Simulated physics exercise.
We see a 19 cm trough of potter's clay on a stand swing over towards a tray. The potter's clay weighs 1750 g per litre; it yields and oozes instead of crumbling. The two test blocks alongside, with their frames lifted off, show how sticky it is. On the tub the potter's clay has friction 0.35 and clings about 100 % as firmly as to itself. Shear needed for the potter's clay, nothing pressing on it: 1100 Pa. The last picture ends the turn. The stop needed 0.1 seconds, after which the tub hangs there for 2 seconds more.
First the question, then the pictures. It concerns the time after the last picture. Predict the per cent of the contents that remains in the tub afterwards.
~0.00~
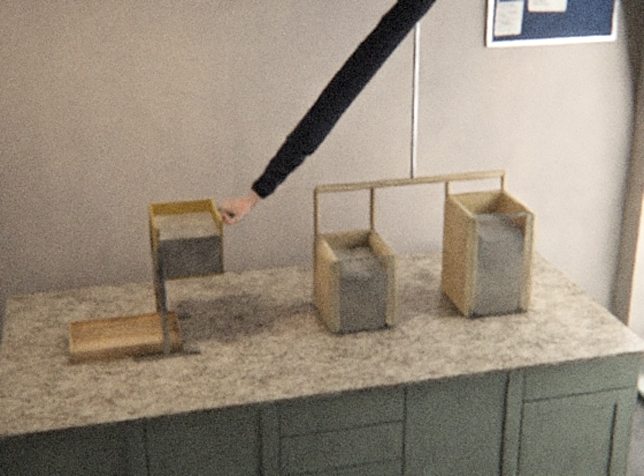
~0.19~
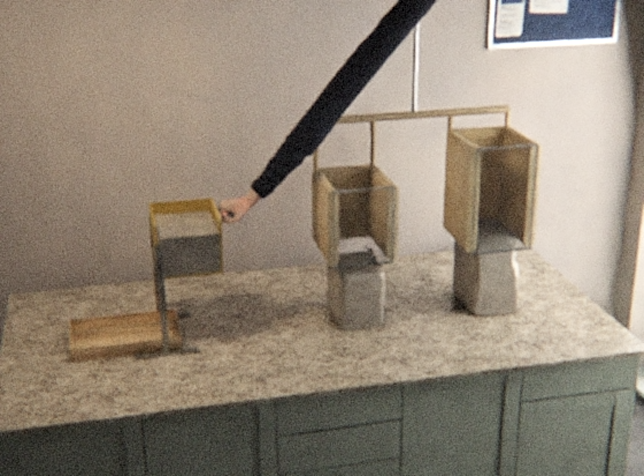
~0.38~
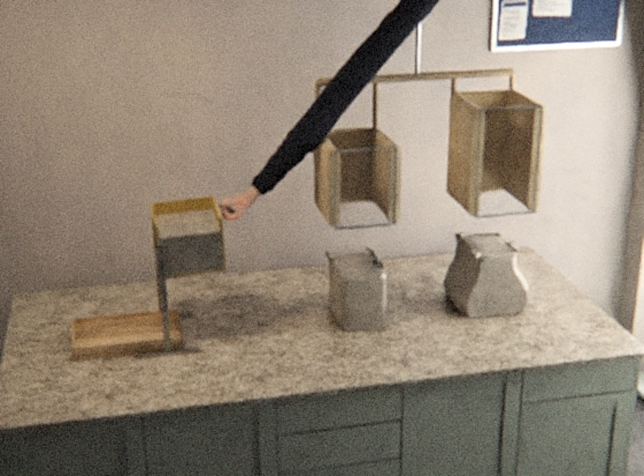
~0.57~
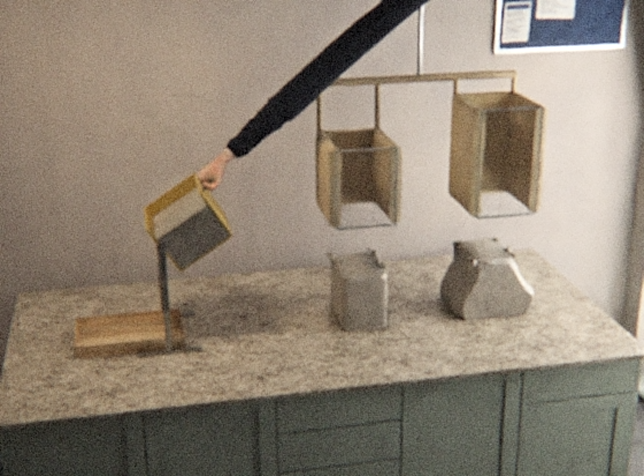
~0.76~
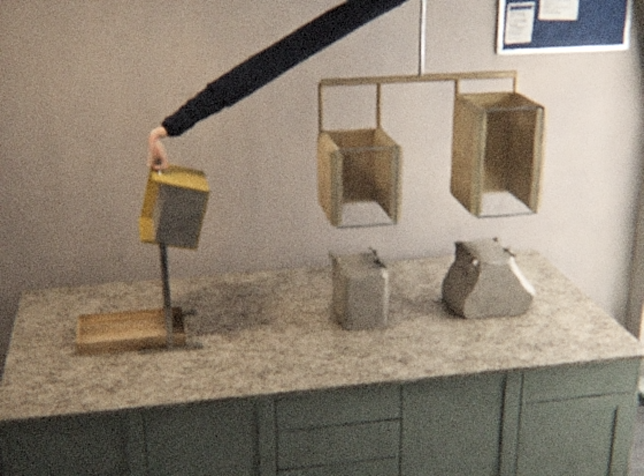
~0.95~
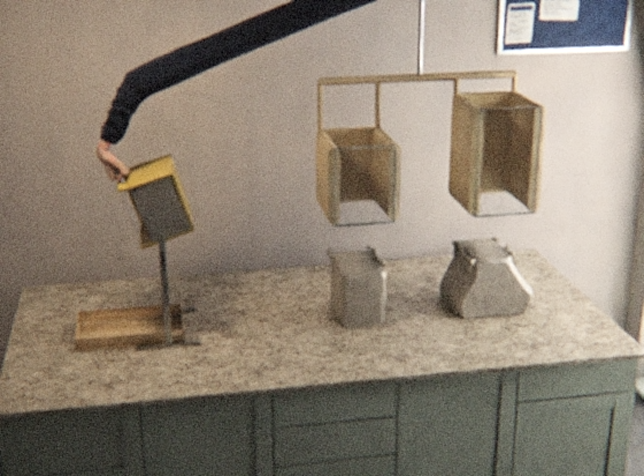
Roughly 22 per cent remains.
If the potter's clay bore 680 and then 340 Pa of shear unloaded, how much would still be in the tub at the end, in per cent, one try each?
35 in a hundred, followed by 30 in a hundred.
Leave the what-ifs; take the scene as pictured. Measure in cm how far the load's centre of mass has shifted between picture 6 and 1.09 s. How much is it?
The distance comes to some 2 cm.
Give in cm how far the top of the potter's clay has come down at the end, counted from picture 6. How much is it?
14 cm.
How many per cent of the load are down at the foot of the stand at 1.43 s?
Near 0 %.
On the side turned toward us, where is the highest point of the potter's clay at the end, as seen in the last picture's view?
Around (186, 216).
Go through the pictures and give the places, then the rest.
Handle-side rim at (220, 222), tilt 0 degrees; crest of the potter's clay at (166, 240); block heights 24 cm, 34 cm (left to right), in the first frame.
Handle-side rim at (219, 221), tilt 0 degrees; crest of the potter's clay at (166, 238); block heights 24 cm, 32 cm (left to right), in the second frame.
Handle-side rim at (220, 219), tilt 3 degrees; crest of the potter's clay at (216, 232); block heights 24 cm, 27 cm (left to right), in the third frame.
Handle-side rim at (200, 195), tilt 32 degrees; crest of the potter's clay at (204, 207); block heights 24 cm, 25 cm (left to right), in the fourth frame.
Handle-side rim at (154, 182), tilt 75 degrees; crest of the potter's clay at (170, 187); block heights 24 cm, 25 cm (left to right), in the fifth frame.
Handle-side rim at (119, 193), tilt 106 degrees; crest of the potter's clay at (167, 178); block heights 24 cm, 25 cm (left to right), in the sixth frame.
After 1.09 s, the tub is at 106 degrees and holds 100 %.
After 1.26 s, the tub is at 106 degrees and holds 78 %.
After 1.43 s, the tub is at 106 degrees and holds 42 %.
After 1.60 s, the tub is at 106 degrees and holds 22 %.
After 2.95 s, the tub is at 106 degrees and holds 22 %.
